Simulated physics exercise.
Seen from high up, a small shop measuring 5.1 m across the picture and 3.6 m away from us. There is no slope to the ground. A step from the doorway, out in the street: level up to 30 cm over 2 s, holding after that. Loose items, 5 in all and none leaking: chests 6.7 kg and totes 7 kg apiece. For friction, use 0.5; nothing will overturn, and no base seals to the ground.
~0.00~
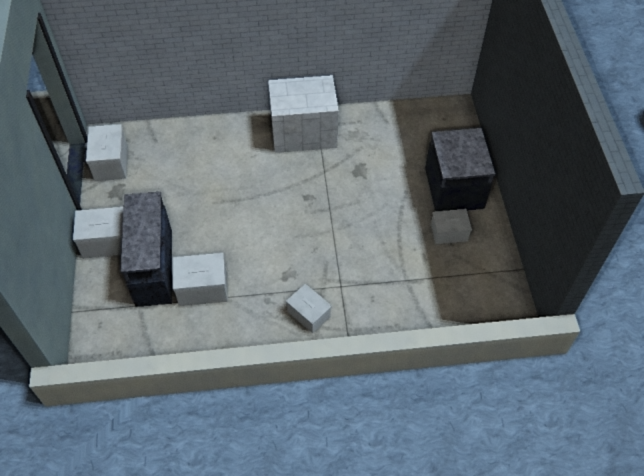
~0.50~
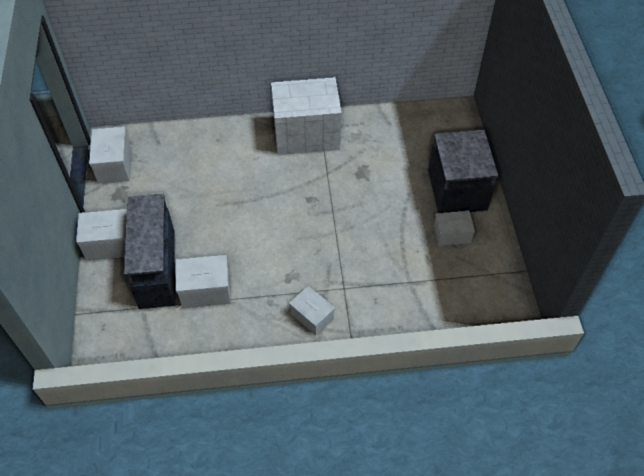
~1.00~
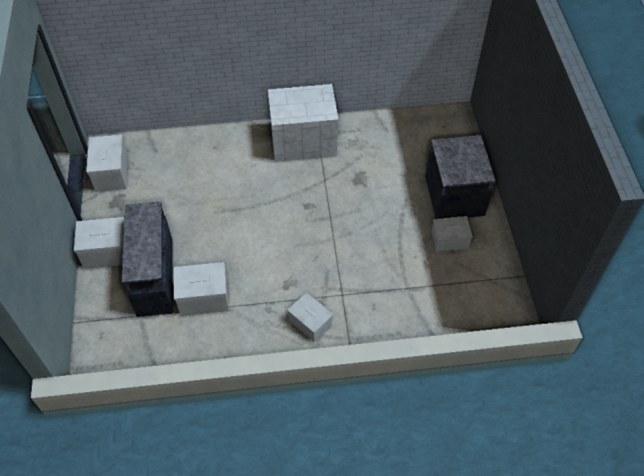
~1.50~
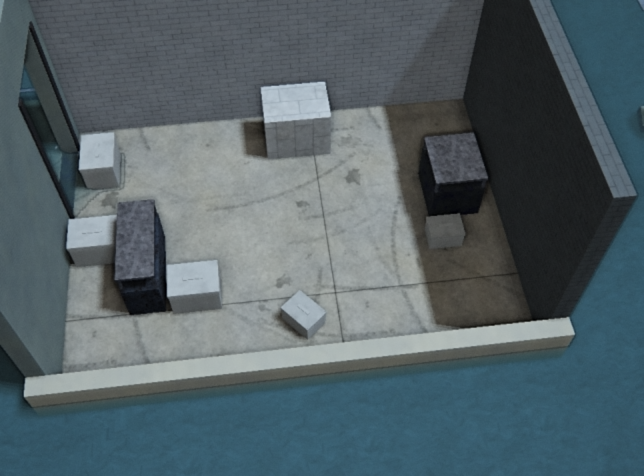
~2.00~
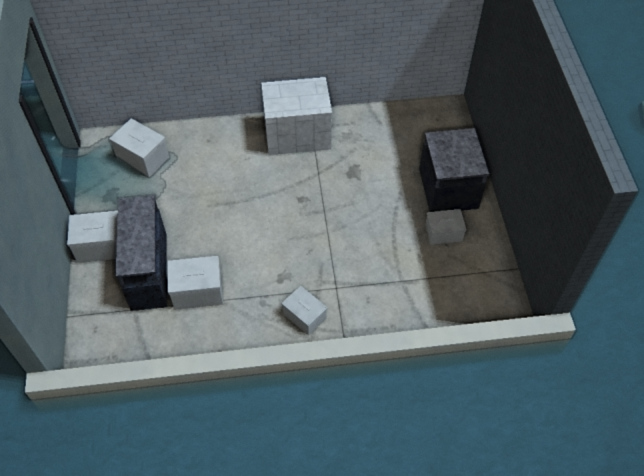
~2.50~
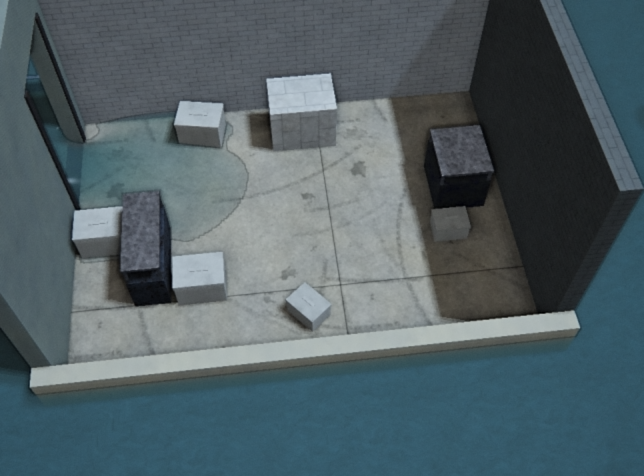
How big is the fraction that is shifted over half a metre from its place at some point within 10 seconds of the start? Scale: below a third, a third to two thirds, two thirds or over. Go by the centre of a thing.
One third through two thirds.
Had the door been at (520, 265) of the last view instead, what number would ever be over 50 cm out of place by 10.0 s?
So the tally would be 5.
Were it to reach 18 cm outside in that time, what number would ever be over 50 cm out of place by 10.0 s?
The count would be 1.
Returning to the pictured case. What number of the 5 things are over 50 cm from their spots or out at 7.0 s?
That would be 2.
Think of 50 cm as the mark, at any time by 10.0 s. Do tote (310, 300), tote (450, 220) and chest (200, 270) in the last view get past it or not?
Same order as the question: Greater, greater, smaller.
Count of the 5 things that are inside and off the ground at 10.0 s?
Answer: 4.
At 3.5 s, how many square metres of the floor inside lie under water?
My estimate is roughly 8.5 m2.
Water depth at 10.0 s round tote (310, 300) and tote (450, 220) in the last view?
First roughly 5 cm, second roughly 15 cm.
After 3.5 s 1 of 5 are over 50 cm from their spots; 1 afloat.
After 4.5 s 1 of 5 are over 50 cm from their spots; 1 afloat.
After 7.0 s 2 of 5 are over 50 cm from their spots; 2 afloat.
After 10.0 s 2 of 5 are over 50 cm from their spots, and 3 have been at some point; 4 afloat.
